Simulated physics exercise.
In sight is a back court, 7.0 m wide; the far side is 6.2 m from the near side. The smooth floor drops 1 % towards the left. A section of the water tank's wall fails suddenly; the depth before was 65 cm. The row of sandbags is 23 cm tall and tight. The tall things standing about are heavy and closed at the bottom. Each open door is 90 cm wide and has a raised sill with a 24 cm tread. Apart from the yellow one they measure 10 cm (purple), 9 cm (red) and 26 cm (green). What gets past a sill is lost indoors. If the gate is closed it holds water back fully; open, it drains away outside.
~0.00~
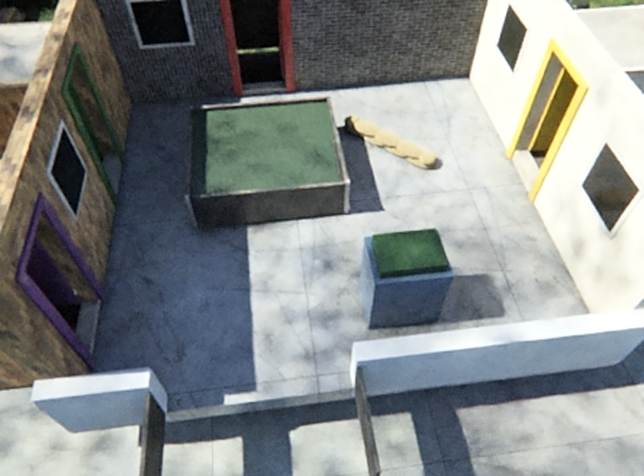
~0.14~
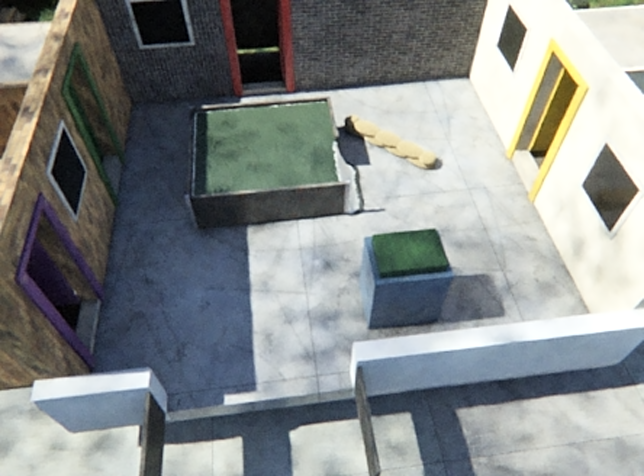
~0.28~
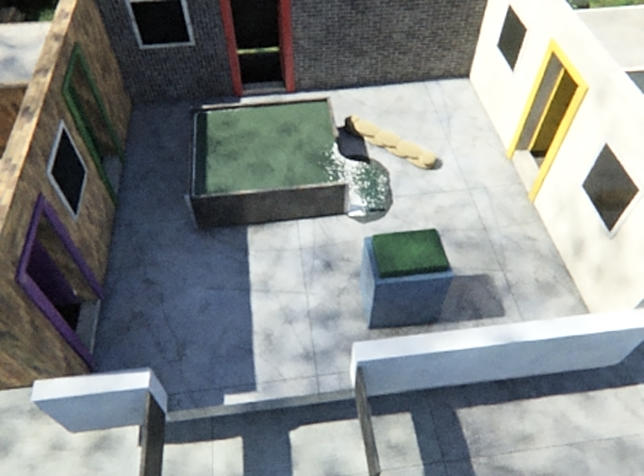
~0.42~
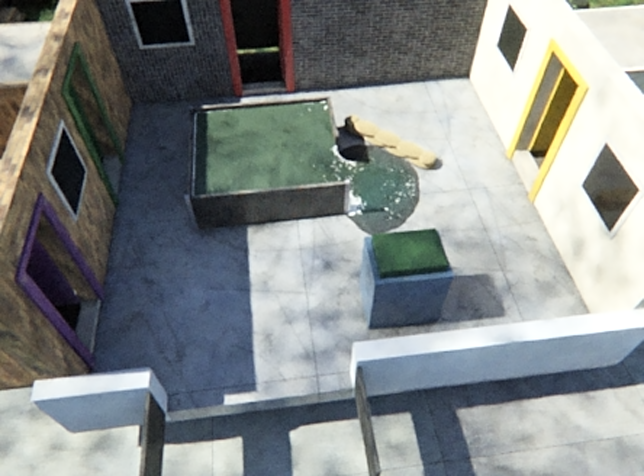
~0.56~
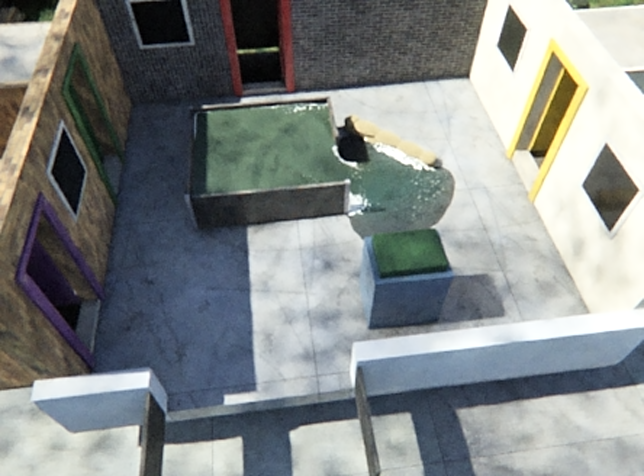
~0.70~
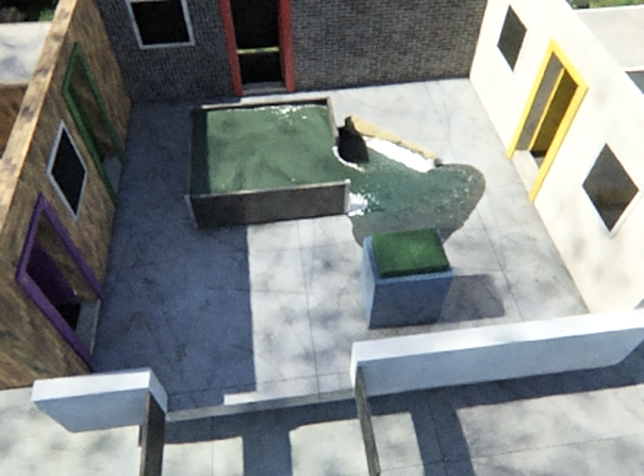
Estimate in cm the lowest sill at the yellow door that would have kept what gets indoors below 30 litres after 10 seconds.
Close to 21 cm is just enough.
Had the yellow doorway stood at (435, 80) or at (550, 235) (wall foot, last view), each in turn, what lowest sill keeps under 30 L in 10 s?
About 8.5 and 21 cm.
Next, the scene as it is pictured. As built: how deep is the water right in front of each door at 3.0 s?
In cm: Purple 0, red 0, green 0, yellow 24.
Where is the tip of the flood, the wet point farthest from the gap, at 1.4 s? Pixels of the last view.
At about (547, 247).
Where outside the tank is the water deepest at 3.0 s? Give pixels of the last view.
At about (594, 340).
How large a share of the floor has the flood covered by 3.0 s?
Some 35 per cent of it.
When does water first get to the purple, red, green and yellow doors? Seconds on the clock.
Purple 5.5 s, red 3.6 s, green 7.0 s, yellow 0.9 s.
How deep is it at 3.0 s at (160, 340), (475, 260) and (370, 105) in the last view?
In that order: 0, 3 and 1 cm.
After 1.4 s water covers 20 % of the floor, deepest (36 cm) near (350, 190); 22 cm at the yellow door, 0 litres in over its 21 cm sill.
After 3.0 s water covers 35 % of the floor, deepest (38 cm) near (594, 340); 24 cm at the yellow door, 23 litres in over its 21 cm sill.
After 10.0 s water covers 95 % of the floor, deepest (14 cm) near (440, 311); 11 cm at the yellow door, 29 litres in over its 21 cm sill.
At the yellow door as built, the water arrived by 0.9 s and peaked near 27 cm at 2.0 s.
Run again over the same 10 s with other heights there, 51 litres in over 18.5 cm, 5 litres over 26 cm. The limit of 30 litres is kept from about 21 cm up.
